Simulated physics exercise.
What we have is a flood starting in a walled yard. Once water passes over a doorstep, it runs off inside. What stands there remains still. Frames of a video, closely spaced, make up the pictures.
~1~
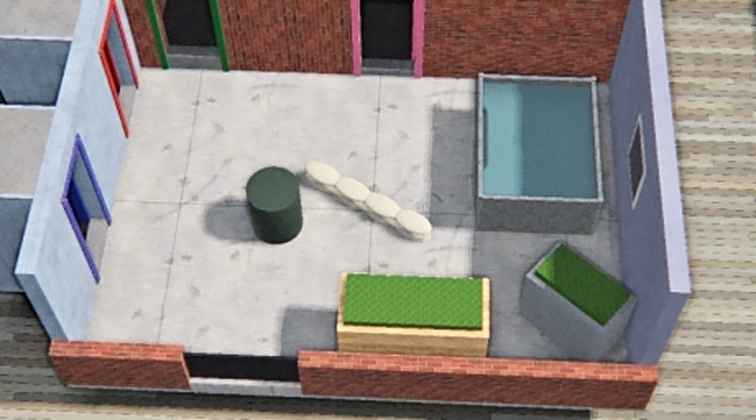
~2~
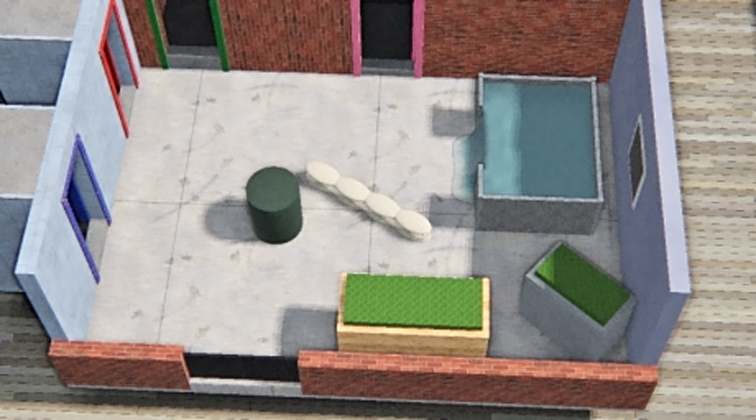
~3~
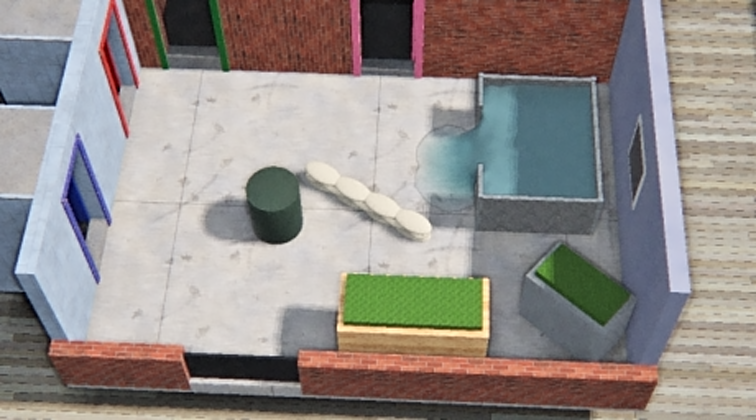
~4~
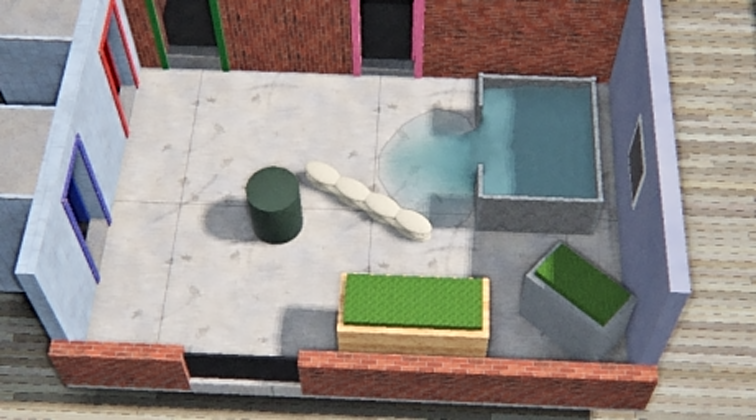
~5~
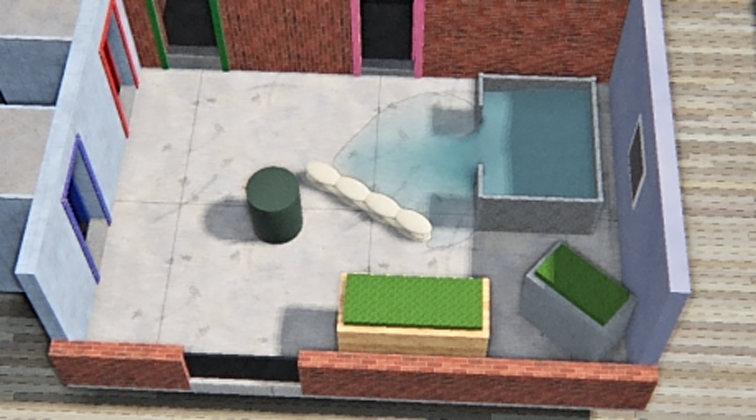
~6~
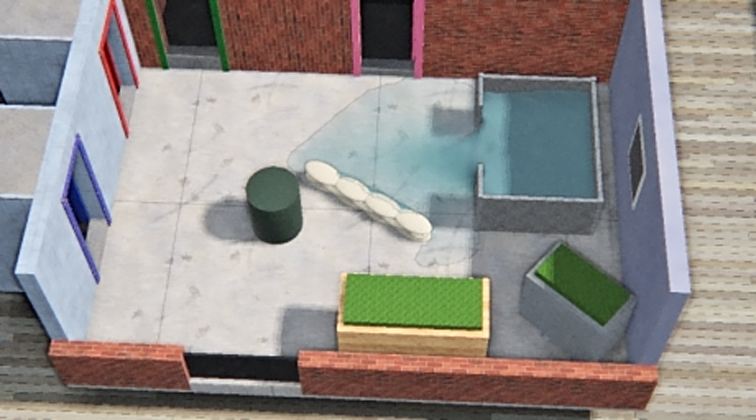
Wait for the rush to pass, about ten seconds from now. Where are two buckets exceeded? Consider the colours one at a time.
One by one: Blue door: Two buckets at most. Red door: Above two buckets. Pink door: Two buckets at most. Green door: Two buckets at most.
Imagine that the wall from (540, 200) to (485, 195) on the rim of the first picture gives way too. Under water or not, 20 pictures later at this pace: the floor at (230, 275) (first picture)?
At that place: Covered.
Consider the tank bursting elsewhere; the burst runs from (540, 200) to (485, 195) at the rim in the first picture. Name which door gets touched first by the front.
Answer: The door marked blue.
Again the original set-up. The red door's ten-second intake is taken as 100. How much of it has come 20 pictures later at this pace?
Around 45 in a hundred.
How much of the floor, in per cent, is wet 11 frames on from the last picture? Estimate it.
I'd estimate some 45 per cent.
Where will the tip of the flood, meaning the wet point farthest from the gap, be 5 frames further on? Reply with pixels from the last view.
Near (140, 130).
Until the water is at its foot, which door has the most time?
I'd go with the blue-painted one.
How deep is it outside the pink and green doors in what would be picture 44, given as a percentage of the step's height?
First around 60 percent, second around 50 percent.
A moment on, water covers 35 % of the floor; the blue door not reached, the red door not reached, the pink door wet at the sill, nothing in, the green door not reached.
Next, water covers 45 % of the floor; the blue door not reached, the red door over two buckets in, the pink door under two buckets in, the green door wet at the sill, nothing in.
Then, water covers 55 % of the floor; the blue door wet at the sill, nothing in, the red door far over two buckets in, the pink door under two buckets in, the green door wet at the sill, nothing in.
Later, water covers 80 % of the floor; the blue door wet at the sill, nothing in, the red door far over two buckets in, the pink door under two buckets in, the green door wet at the sill, nothing in.
In the end, water covers 95 % of the floor; the blue door wet at the sill, nothing in, the red door far over two buckets in, the pink door under two buckets in, the green door wet at the sill, nothing in.
